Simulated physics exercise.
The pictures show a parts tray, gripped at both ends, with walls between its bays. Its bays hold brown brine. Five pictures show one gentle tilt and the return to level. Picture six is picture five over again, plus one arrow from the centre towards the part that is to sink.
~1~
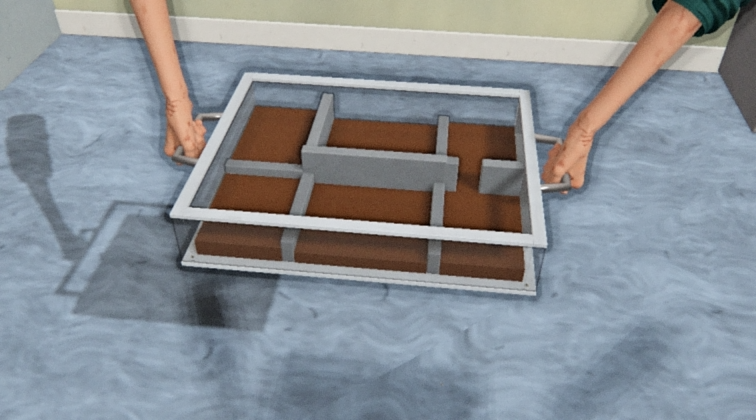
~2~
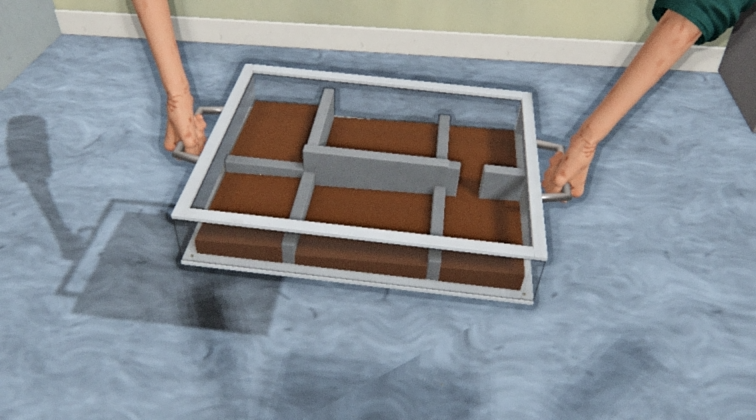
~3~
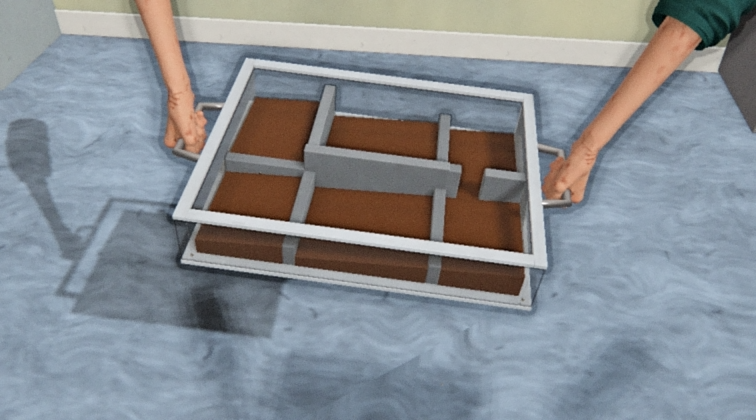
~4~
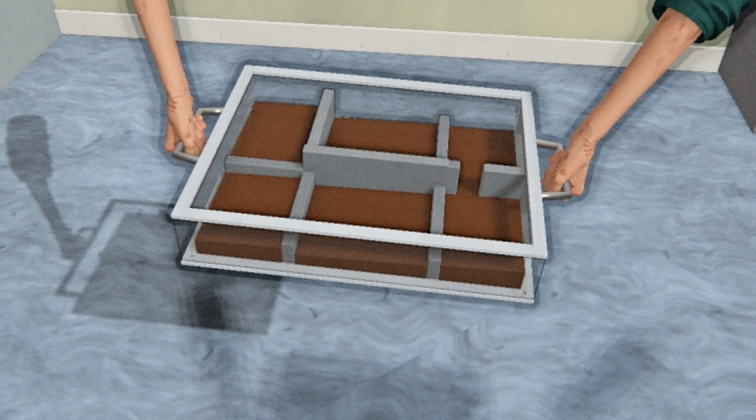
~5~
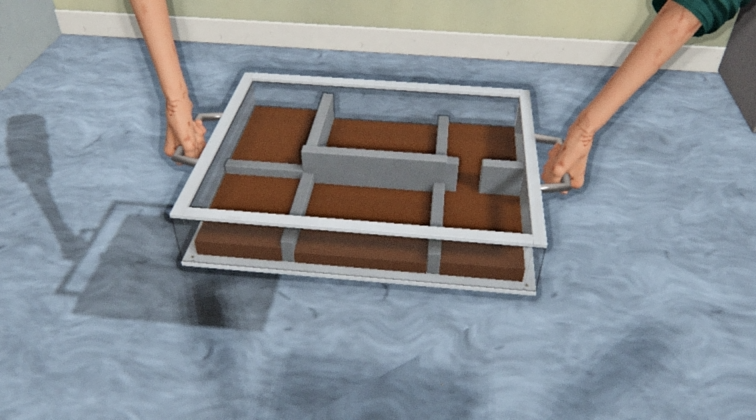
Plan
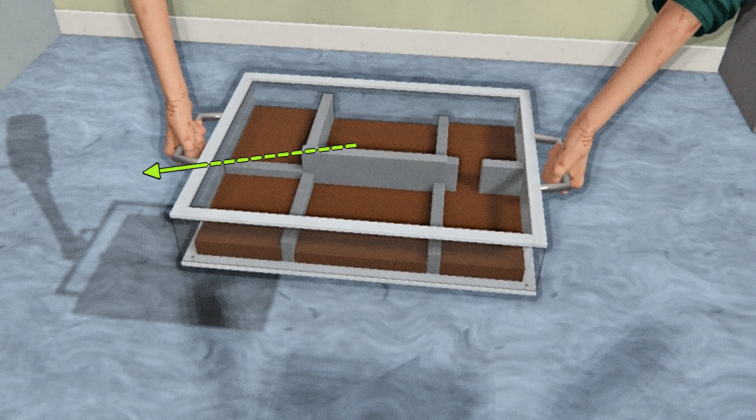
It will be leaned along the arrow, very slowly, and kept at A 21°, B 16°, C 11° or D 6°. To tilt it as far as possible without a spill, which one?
It is B.
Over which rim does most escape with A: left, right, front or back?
Over the left one.
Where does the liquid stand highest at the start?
The back left bay.
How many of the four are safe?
Three.
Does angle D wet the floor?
No, not at all.
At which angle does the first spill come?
It is A.
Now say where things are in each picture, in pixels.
The tray is level; deepest in the back left bay, at (281, 137), shallowest in the back middle, in the first frame.
Tipped about 4° down to the front right; no wall is crossed, in the second frame.
Tipped about 6° down to the front right; no wall is crossed, in the third frame.
Tipped about 3° down to the front right; no wall is crossed, in the fourth frame.
The tray is level; deepest in the back left bay, at (281, 137), shallowest in the back middle, in the fifth frame.
The arrow ends at (149, 172).
With A, about 8 % goes over the rim.
With B, nothing spills; the front left bay holds the most.
With C, nothing spills; the front left bay holds the most.
With D, nothing spills; the back left bay holds the most.
